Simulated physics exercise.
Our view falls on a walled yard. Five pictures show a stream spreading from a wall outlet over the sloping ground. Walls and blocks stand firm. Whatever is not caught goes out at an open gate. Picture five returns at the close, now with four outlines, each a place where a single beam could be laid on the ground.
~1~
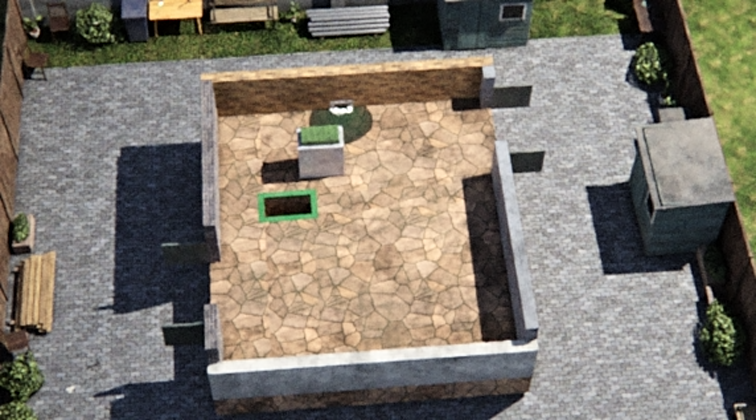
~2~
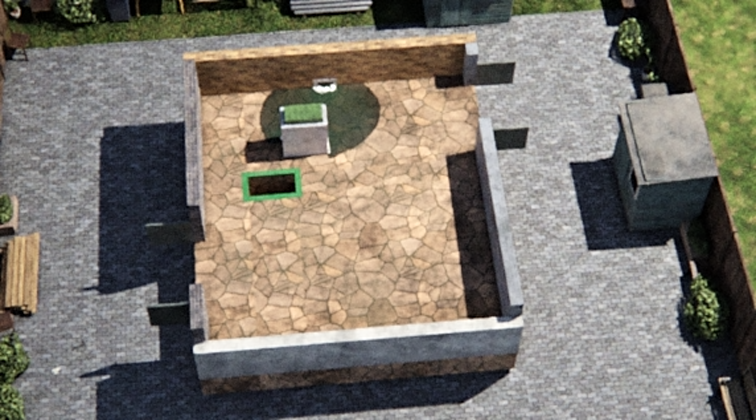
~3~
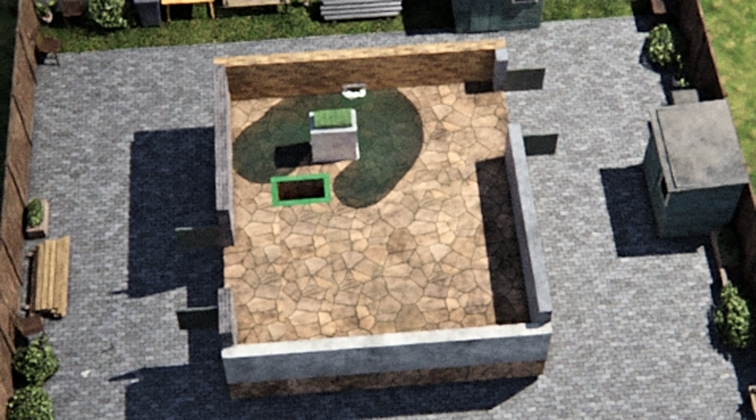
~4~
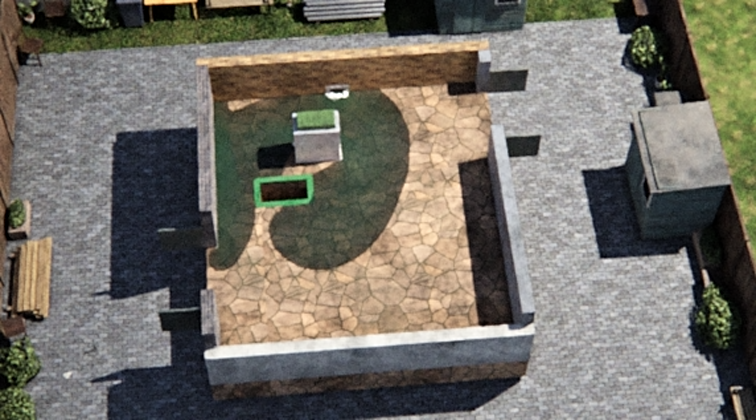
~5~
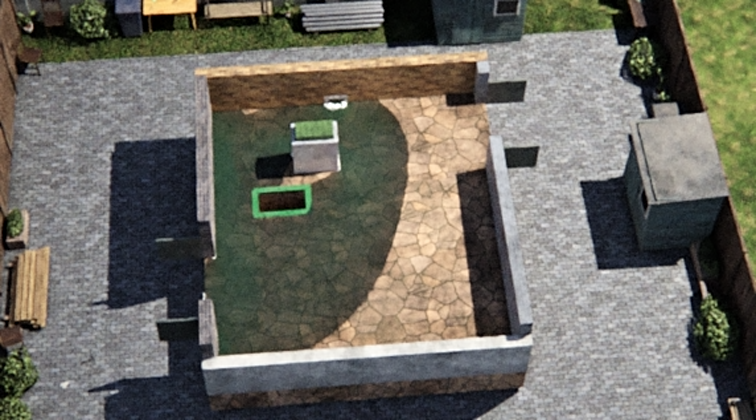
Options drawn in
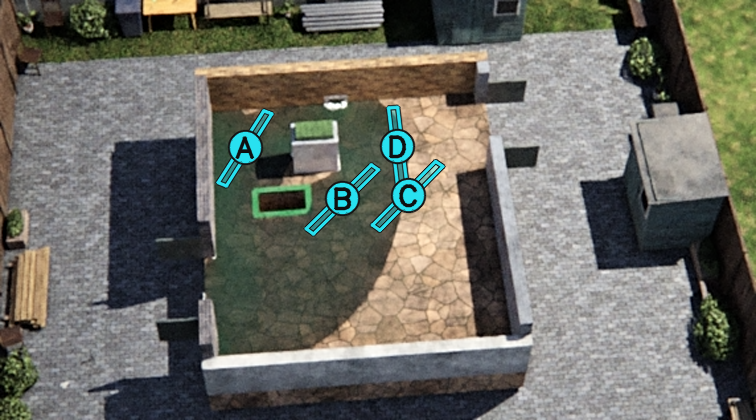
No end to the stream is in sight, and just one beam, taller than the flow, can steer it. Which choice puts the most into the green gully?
Place B.
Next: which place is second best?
A it is.
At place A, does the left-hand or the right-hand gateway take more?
The left one.
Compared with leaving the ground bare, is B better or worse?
Place B is better.
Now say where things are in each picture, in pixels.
Outfall at (342, 105); green gully at (288, 206); open gate at (222, 299); open gate at (486, 140); 3 % of the ground under water, visible out to (364, 130); green gully still dry, in the first picture.
In the second picture, 9 % of the ground under water, visible out to (270, 135); green gully still dry.
In the third picture, 20 % of the ground under water, visible out to (236, 161); green gully still dry.
In the fourth picture, 34 % of the ground under water, visible out to (222, 261); green gully taking water.
In the fifth picture, 51 % of the ground under water, visible out to (225, 346); green gully taking water.
In cyan, A from (222, 184) to (267, 112); B from (309, 231) to (374, 167); C from (376, 227) to (439, 163); D from (402, 186) to (393, 107).
If A is chosen, about 13 % of the stream goes into the green gully, about 87 % out by the gates.
If B is chosen, about 26 % of the stream goes into the green gully, about 73 % out by the gates.
If C is chosen, about 7 % of the stream goes into the green gully, about 93 % out by the gates.
If D is chosen, about 7 % of the stream goes into the green gully, about 93 % out by the gates.
